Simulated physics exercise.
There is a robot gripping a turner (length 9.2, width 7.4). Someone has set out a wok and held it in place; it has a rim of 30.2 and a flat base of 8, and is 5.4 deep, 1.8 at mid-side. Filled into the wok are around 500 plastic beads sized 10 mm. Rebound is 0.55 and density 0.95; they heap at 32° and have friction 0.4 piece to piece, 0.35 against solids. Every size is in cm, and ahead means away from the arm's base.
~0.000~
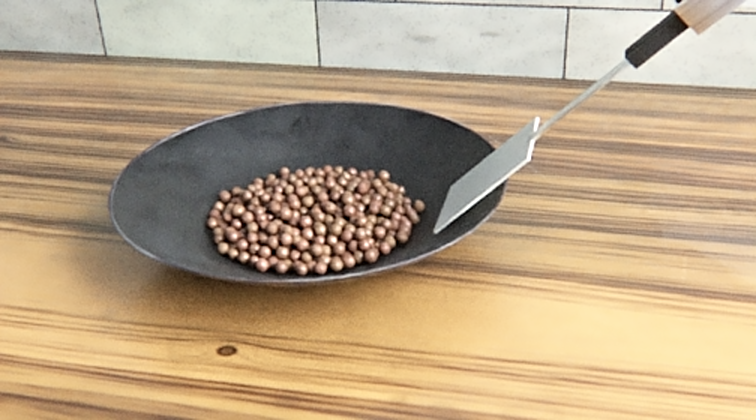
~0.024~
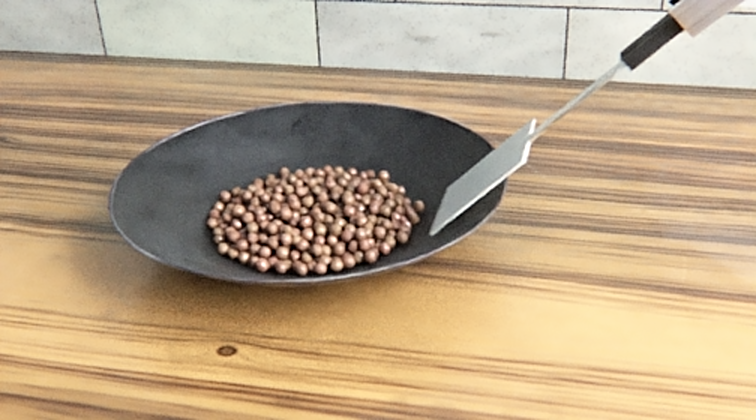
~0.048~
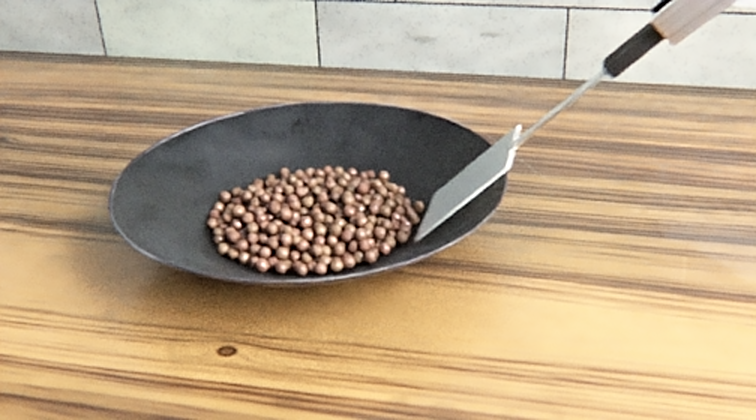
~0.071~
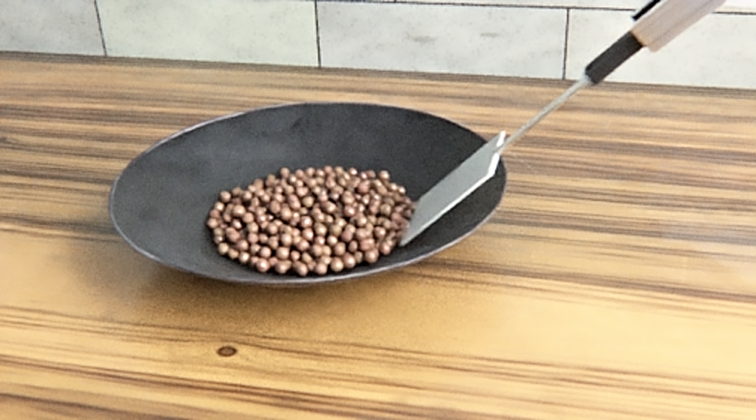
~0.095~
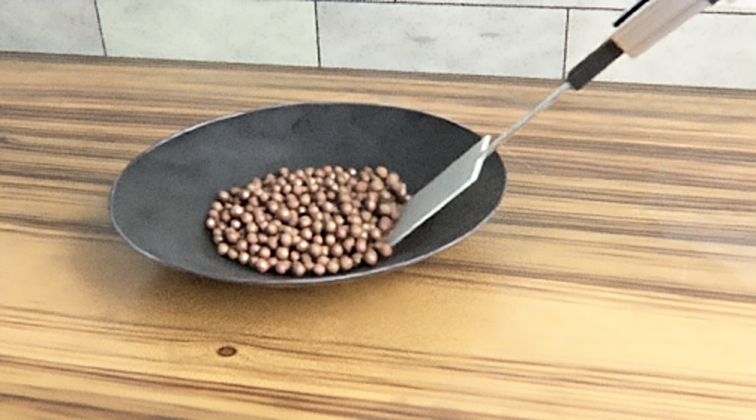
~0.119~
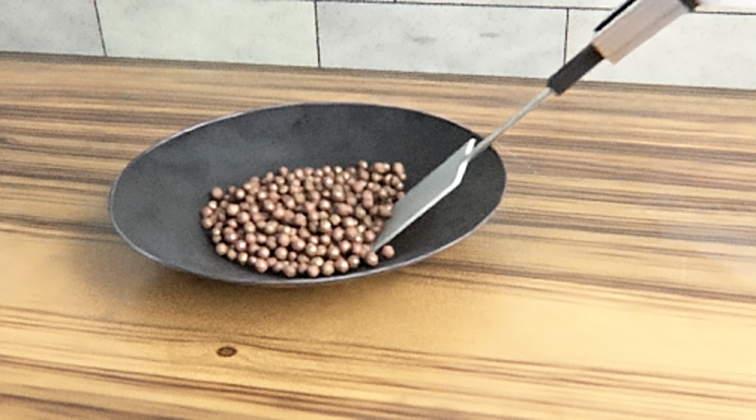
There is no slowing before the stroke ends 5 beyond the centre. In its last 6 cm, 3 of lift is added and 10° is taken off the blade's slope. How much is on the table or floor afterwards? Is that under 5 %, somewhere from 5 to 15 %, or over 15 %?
It is under 5 %.
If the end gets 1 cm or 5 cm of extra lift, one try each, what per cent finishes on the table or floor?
Near 0 and 0 percent respectively.
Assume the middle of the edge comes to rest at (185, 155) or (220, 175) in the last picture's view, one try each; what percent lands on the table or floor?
Around 5 per cent for the first try and 0 per cent for the second.
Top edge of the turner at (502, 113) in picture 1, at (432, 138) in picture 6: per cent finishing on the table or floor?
It comes to something like 0 %, give or take.
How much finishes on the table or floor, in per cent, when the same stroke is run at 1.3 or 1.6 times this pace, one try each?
About 0 and 0 per cent.
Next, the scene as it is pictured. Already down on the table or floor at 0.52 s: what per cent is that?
Share at that moment: About 0 %.
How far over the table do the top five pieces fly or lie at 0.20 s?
Height: Approx. 4 cm.
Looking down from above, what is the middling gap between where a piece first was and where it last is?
The answer is about 4 cm.
After 0.20 s, sloping 45°, highest piece 4 above the table; 502 in the wok.
After 0.28 s, sloping 40°, highest piece 5 above the table; 502 in the wok.
After 0.52 s, sloping 35°, highest piece 5 above the table; 502 in the wok.
After 1.57 s, sloping 35°, highest piece 5 above the table; 502 in the wok.
In the end, 502 in the wok. That is 0 % on the table or floor.
